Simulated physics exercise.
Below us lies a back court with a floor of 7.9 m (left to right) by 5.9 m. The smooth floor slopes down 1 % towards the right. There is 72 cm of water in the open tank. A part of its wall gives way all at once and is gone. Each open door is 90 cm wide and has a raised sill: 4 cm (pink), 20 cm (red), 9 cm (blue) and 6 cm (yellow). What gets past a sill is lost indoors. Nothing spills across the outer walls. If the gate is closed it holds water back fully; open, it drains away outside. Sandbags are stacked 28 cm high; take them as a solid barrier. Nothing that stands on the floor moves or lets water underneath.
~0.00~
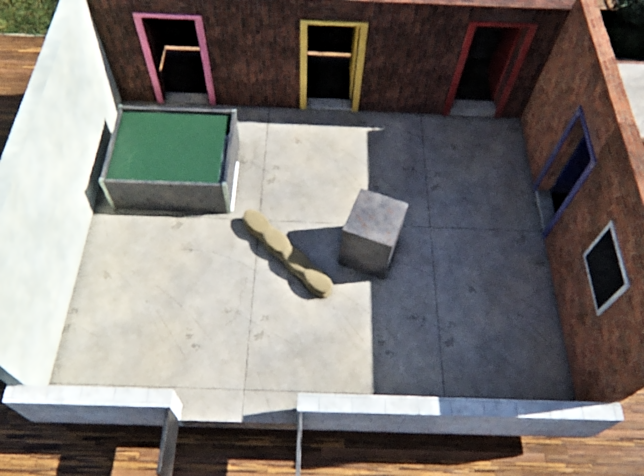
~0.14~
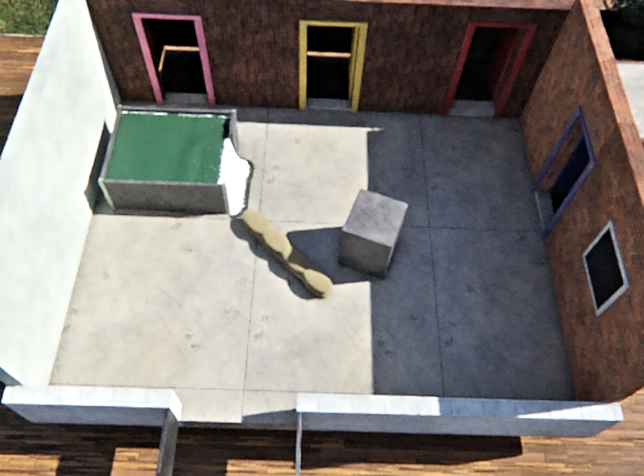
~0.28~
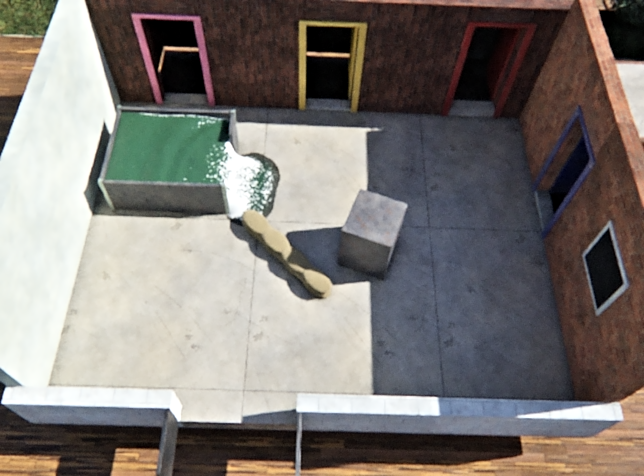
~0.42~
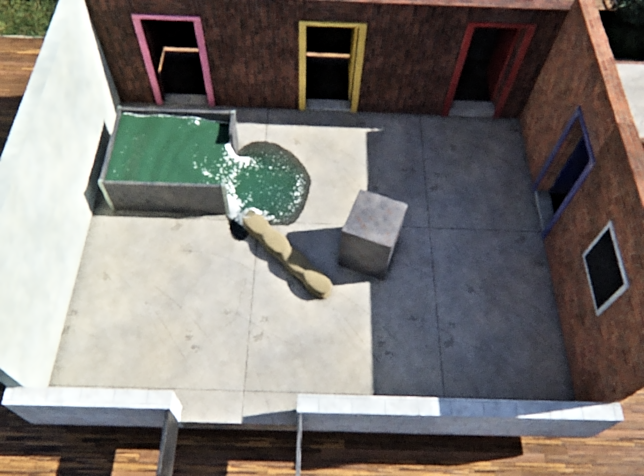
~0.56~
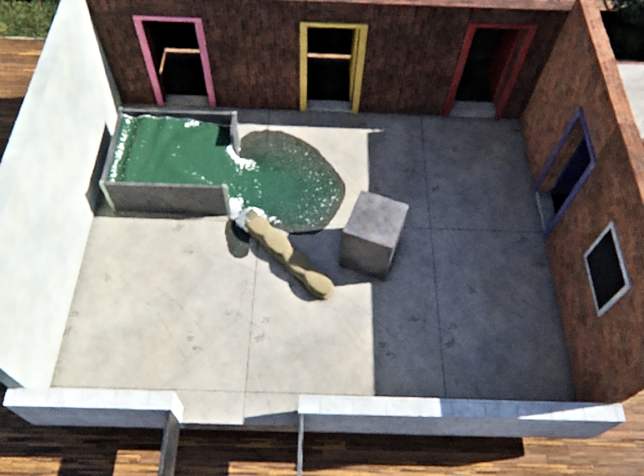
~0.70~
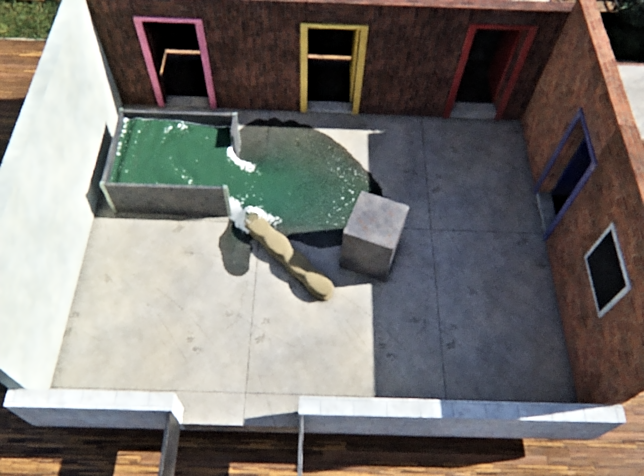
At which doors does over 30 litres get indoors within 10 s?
The water let in: At the pink door it keeps below the limit; at the red door it does not reach the limit; at the blue door it goes over the limit; at the yellow door it does not reach the limit.
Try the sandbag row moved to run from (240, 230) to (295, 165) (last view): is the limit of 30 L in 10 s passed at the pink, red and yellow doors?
Then: Pink above, red under, yellow above.
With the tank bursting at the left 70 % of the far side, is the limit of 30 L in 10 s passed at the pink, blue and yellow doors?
Then: Pink above, blue under, yellow below.
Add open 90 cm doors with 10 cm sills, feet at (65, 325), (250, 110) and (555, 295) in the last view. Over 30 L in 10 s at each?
In that order: Not over, not over, below.
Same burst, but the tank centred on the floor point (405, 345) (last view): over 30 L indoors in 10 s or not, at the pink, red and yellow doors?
Then: Pink not over, red under, yellow below.
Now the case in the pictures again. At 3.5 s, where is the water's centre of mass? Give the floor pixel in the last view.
Around (331, 196).
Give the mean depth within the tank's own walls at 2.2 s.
Roughly 31 cm on average.
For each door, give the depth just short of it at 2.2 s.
In cm: Pink 0, red 9, blue 18, yellow 5.
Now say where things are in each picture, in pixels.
The open tank at (171, 147) is whole and still, 72 cm deep, in the first frame.
The front is at (236, 213), 0.6 m from the gap at (229, 175); 0.3 m2 of floor is under water; 72 cm left at the back of the open tank, in the second frame.
Water pours out at (229, 178) and has run 0.9 m, to (267, 212); typically 12 cm deep outside, 72 cm at the open tank's back, in the third frame.
The front is at (305, 178), 1.4 m from the gap at (229, 179); 2.0 m2 of floor is under water; 70 cm left at the back of the open tank, in the fourth frame.
The front is at (339, 183), 2.0 m from the gap at (230, 180); 3.4 m2 of floor is under water; 62 cm left at the back of the open tank, in the fifth frame.
Water pours out at (231, 181) and has run 2.6 m, to a hidden place; typically 6 cm deep outside, 61 cm at the open tank's back, in the sixth frame.
After 1.4 s water covers 30 % of the floor and is deepest (34 cm) near (243, 197); pink door not reached, red door not reached, blue door not reached, yellow door 5 cm at the sill, 0 L in.
After 2.2 s water covers 45 % of the floor and is deepest (29 cm) near (343, 234); pink door not reached, red door 9 cm at the sill, 0 L in, blue door 18 cm at the sill, 16 L in, yellow door 5 cm at the sill, 0 L in.
After 3.5 s water covers 50 % of the floor and is deepest (29 cm) near (480, 130); pink door not reached, red door 17 cm at the sill, 0 L in, blue door 18 cm at the sill, 100 L in, yellow door 4 cm at the sill, 1 L in.
After 6.0 s water covers 55 % of the floor and is deepest (14 cm) near (561, 360); pink door not reached, red door 13 cm at the sill, 4 L in, blue door 11 cm at the sill, 145 L in, yellow door 2 cm at the sill, 1 L in.
After 10.0 s water covers 70 % of the floor and is deepest (12 cm) near (572, 418); pink door not reached, red door 7 cm at the sill, 5 L in, blue door 9 cm at the sill, 153 L in, yellow door 4 cm at the sill, 1 L in.
